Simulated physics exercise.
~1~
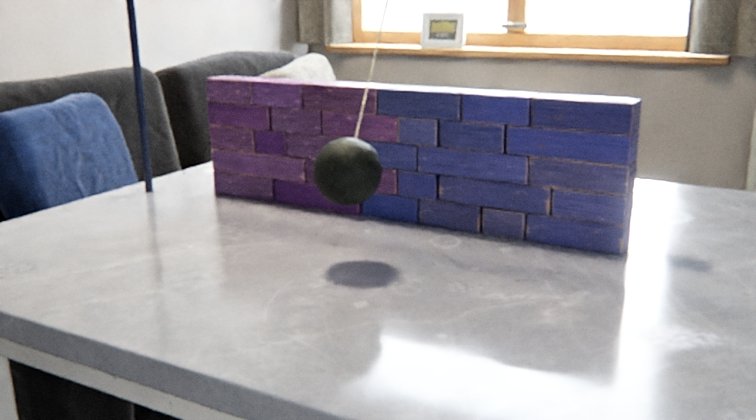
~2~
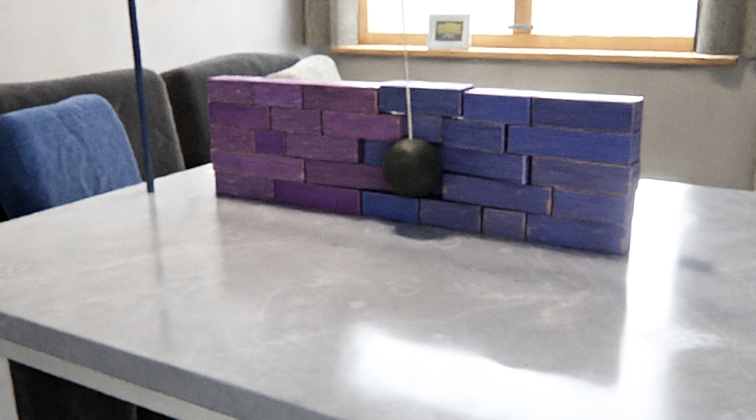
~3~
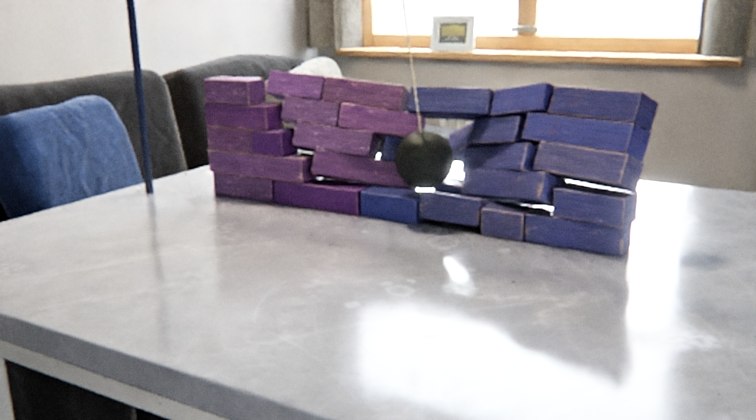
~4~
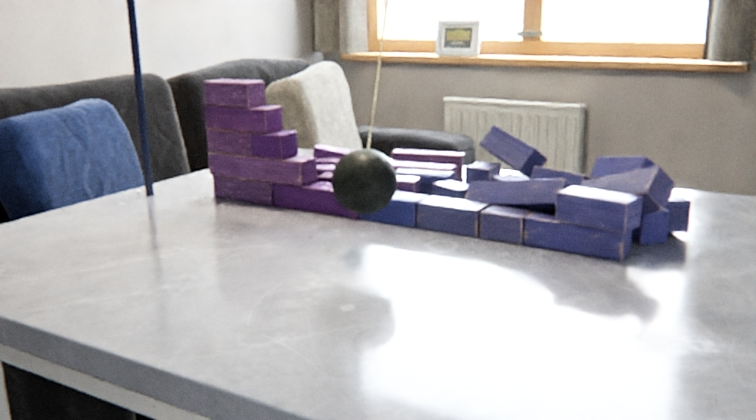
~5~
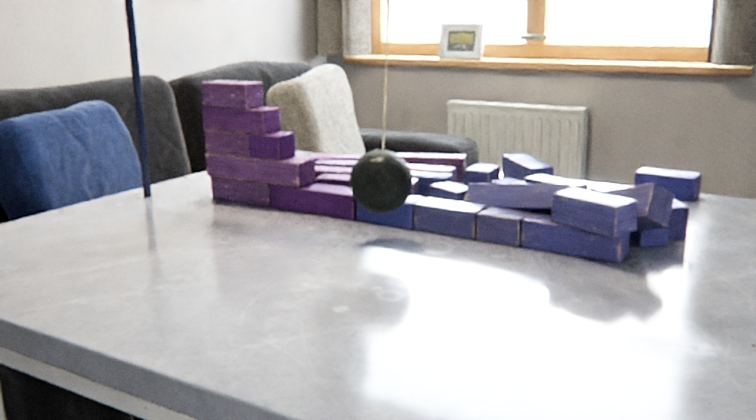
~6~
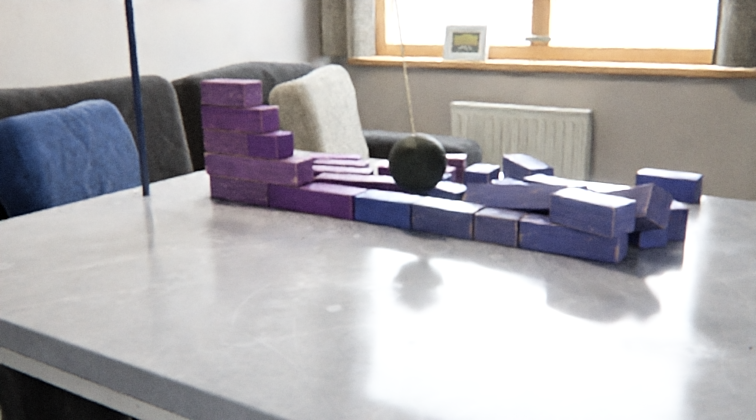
A dark ball on a thin line swings over a pale, glossy tabletop, seen from slightly above in a room with grey seats, a blue cushion and a bright window. Behind it stands a low wall of wooden blocks, purple on the left and blue on the right. The ball moves right and strikes the middle, and the blocks around it twist and gaps open. The upper rows then topple, mostly backwards, as the ball swings back left. Finally it drifts right again above the wreckage, leaving a stepped purple stack at the left, a low bottom row and scattered blue blocks.
